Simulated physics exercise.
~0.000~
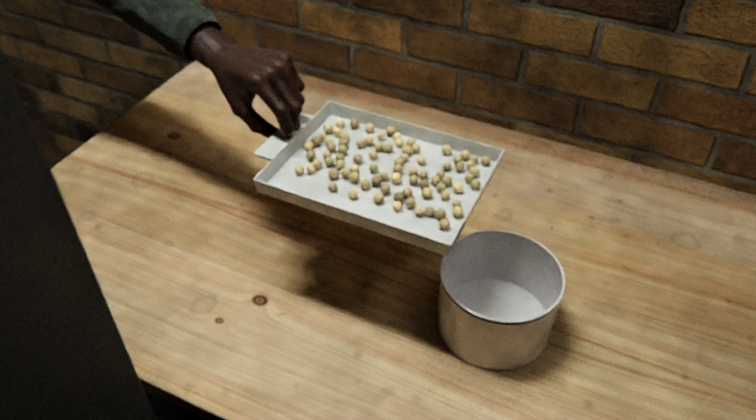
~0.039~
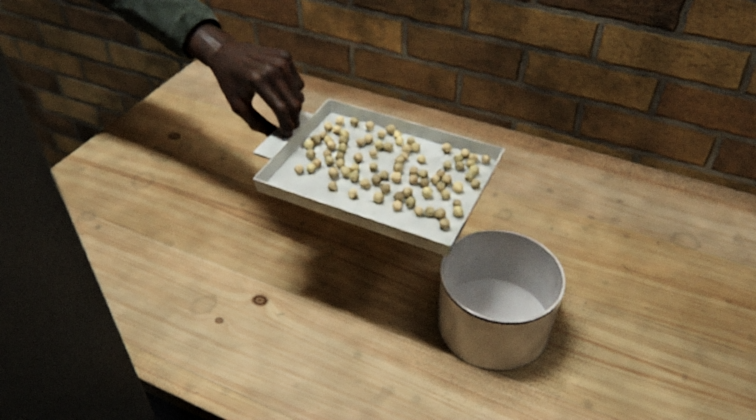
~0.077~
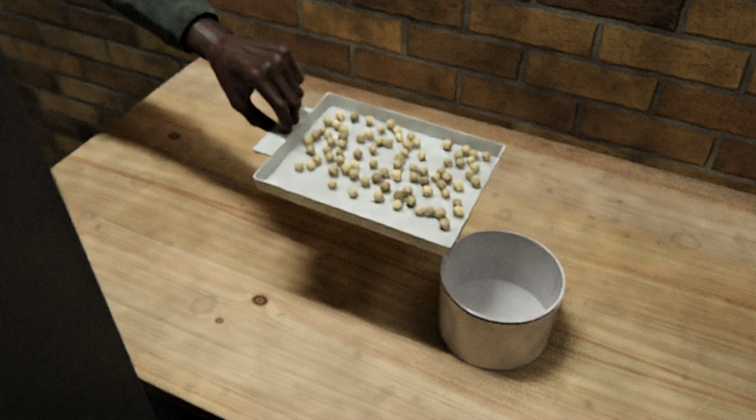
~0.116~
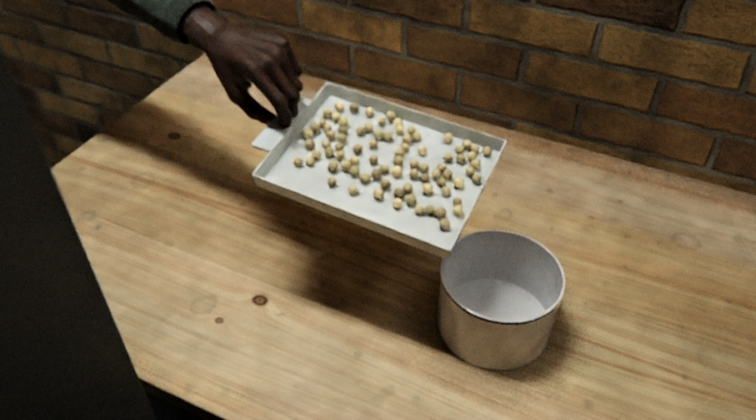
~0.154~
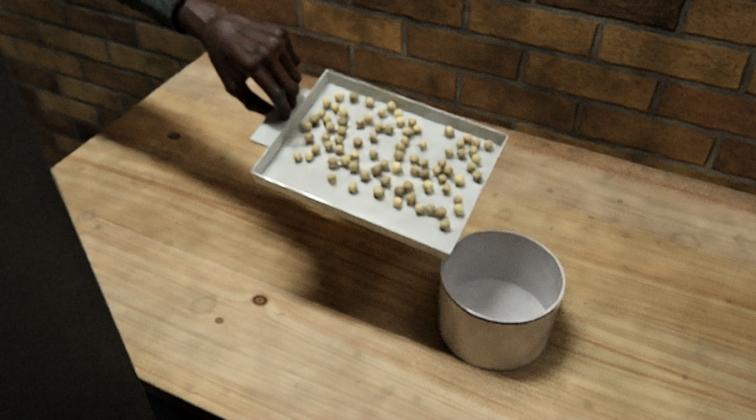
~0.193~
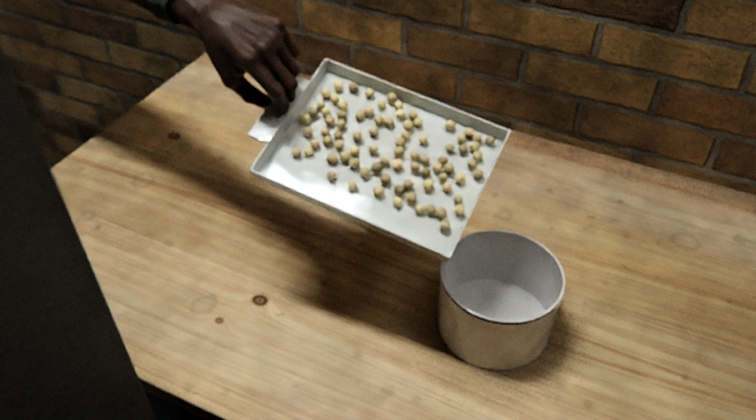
In this clip, a hand at the upper left holds a shallow rimmed tray of scattered round tan nuts beside a metal pot on a wooden table, then steadily tilts the tray toward the pot, its far left end rising.
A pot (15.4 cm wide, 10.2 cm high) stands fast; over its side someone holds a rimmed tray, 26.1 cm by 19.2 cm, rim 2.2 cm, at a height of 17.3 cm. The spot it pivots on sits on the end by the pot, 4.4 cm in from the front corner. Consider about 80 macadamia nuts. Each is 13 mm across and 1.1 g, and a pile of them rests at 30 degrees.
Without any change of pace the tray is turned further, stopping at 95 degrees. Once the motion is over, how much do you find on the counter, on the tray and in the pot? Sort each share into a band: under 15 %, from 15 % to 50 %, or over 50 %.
Counter: Over 50 %; tray: Under 15 %; pot: Under 15 %.
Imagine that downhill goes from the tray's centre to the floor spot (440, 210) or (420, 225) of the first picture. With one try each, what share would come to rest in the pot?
First try: About 80 percent; second try: About 40 percent.
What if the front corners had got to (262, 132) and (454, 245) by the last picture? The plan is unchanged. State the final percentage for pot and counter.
Pot 75; counter 25.
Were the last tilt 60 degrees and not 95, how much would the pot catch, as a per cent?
The pot would get around 0 per cent.
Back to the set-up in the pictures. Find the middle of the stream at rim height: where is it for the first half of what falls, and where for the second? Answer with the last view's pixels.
The first half passes near (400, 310) and the second half near (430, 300).
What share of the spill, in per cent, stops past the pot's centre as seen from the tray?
It comes to near 20 percent.
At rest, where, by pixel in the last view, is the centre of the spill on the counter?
You'll find it at about pixel (405, 382).
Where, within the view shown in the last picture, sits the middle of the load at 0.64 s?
I reckon close to (412, 232).
After 0.46 s, tilt 57 degrees; the tray holds 100 %, the pot 0 %.
After 0.64 s, tilt 83 degrees; the tray holds 90 %, the pot 0 %.
After 0.93 s, tilt 95 degrees; the tray holds 35 %, the pot 0 %.
By 2.2 s all is still; counter 95 %, tray 0 %, pot 5 %.
